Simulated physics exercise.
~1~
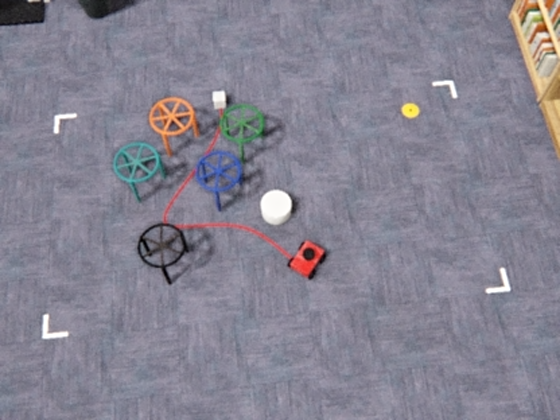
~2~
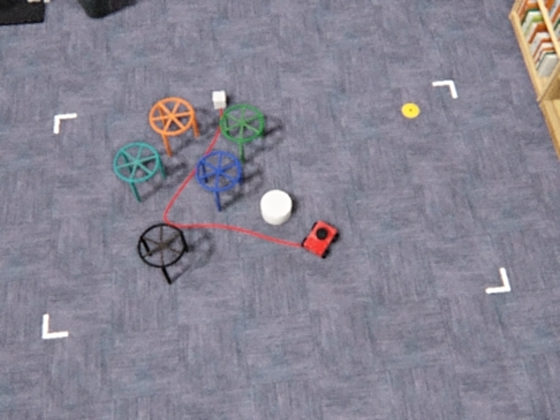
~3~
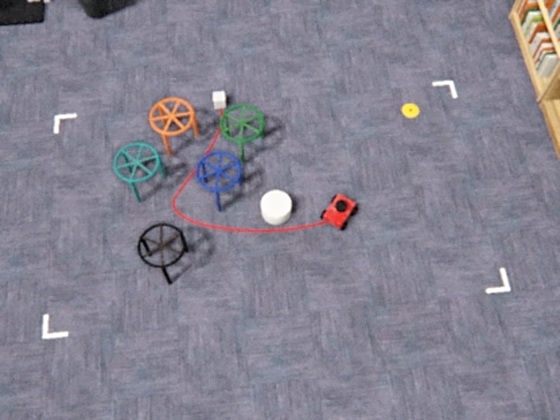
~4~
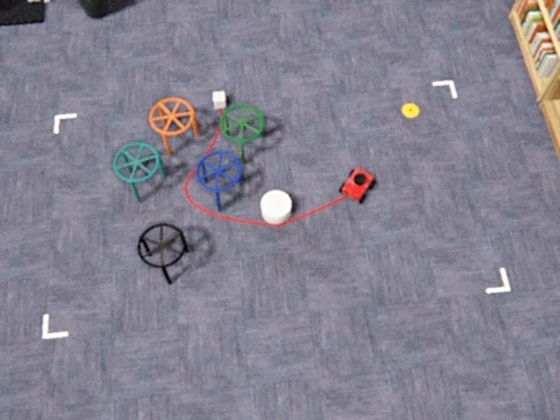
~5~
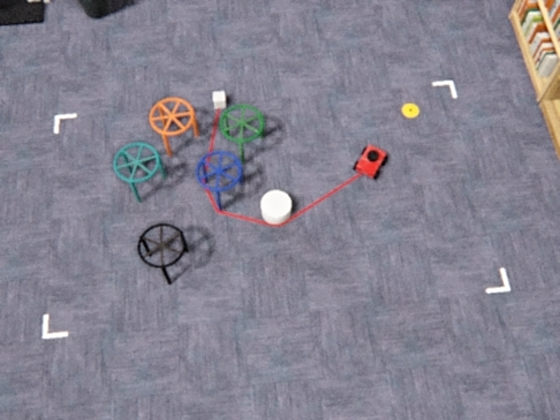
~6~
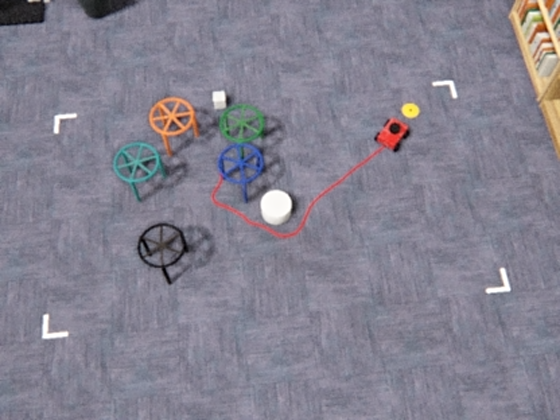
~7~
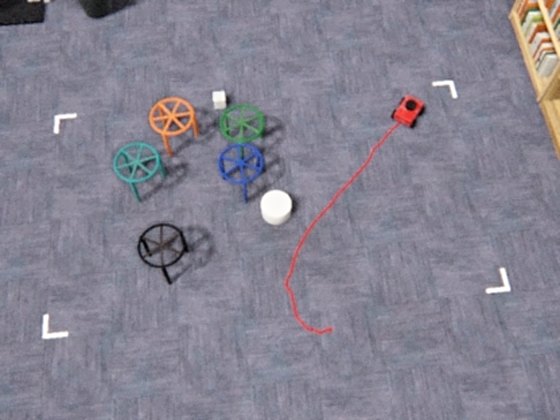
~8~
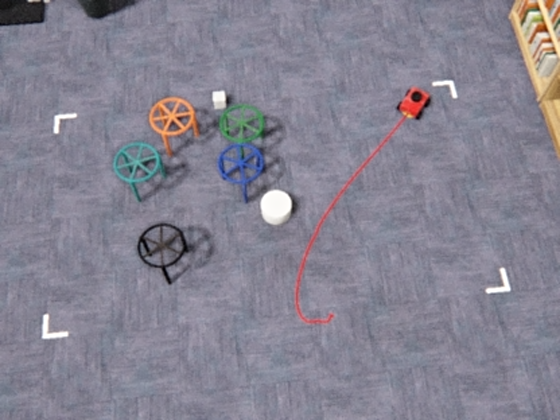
The clip shows a small red cart towing a red lead up and right across a grey carpet, past coloured stools and a white tub; the lead tightens, the blue stool shifts slightly right, and the lead comes free, trailing behind the cart as it reaches the yellow mark.
